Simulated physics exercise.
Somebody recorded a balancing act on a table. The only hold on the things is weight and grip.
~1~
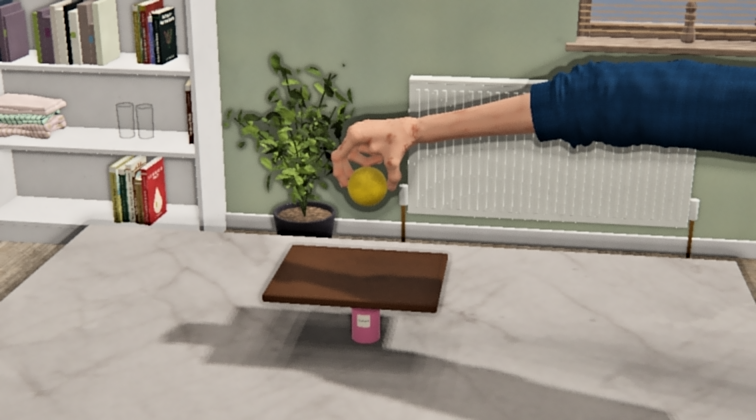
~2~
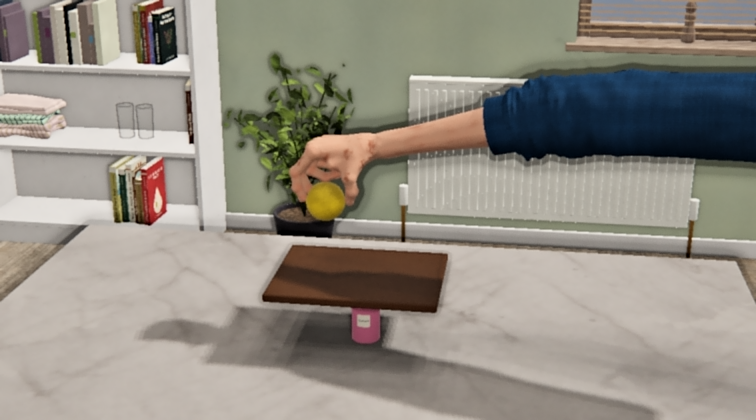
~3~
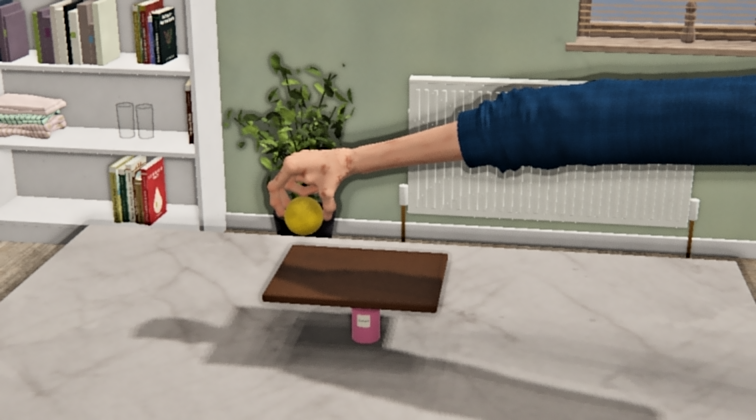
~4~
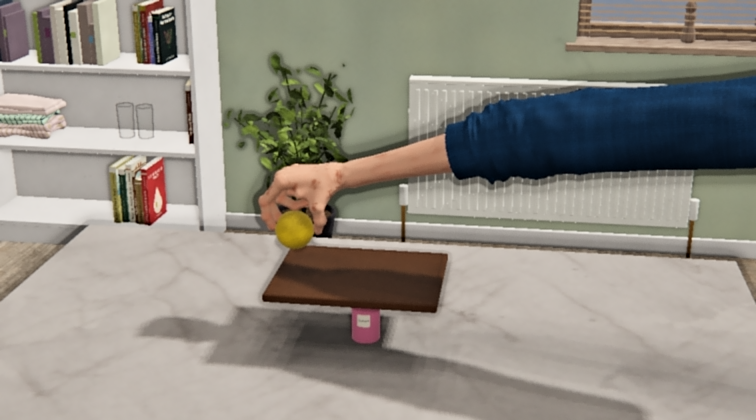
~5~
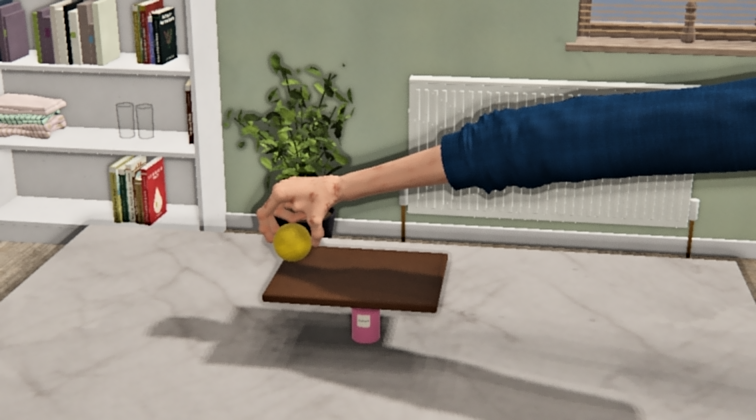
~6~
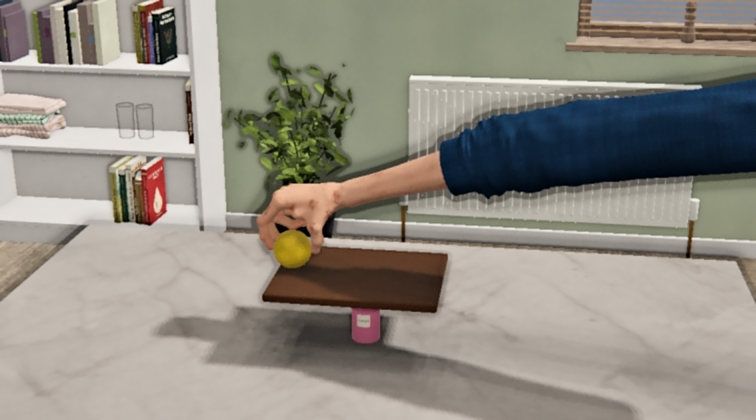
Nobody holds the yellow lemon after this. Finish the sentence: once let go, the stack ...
Once let go, the stack falls apart.
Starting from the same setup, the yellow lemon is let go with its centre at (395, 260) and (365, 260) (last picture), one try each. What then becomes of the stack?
Well, the first time the stack stays put, and the second time it stays put.
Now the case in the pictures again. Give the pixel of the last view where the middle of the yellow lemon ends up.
In the final view it sits at roughly (243, 309).
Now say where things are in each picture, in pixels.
On its way; yellow lemon (367, 186); pink shaker (366, 309), in the first picture.
On its way; yellow lemon (326, 201); pink shaker (366, 309), in the second picture.
On its way; yellow lemon (304, 216); pink shaker (366, 309), in the third picture.
On its way; yellow lemon (295, 229); pink shaker (366, 309), in the fourth picture.
On its way; yellow lemon (292, 242); pink shaker (366, 309), in the fifth picture.
In place under the hand; yellow lemon (293, 249); pink shaker (366, 309), in the sixth picture.
Then, 0.40 s after the last picture, yellow lemon now fallen; brown lid tipped 52° from how it was.
Then, 0.60 s after the last picture, brown lid now fallen; pink shaker slid about its own width.
At rest, fallen, brown lid and yellow lemon; pink shaker in place. Seen from the same camera at the end, yellow lemon near (243, 310). The stack gives way.
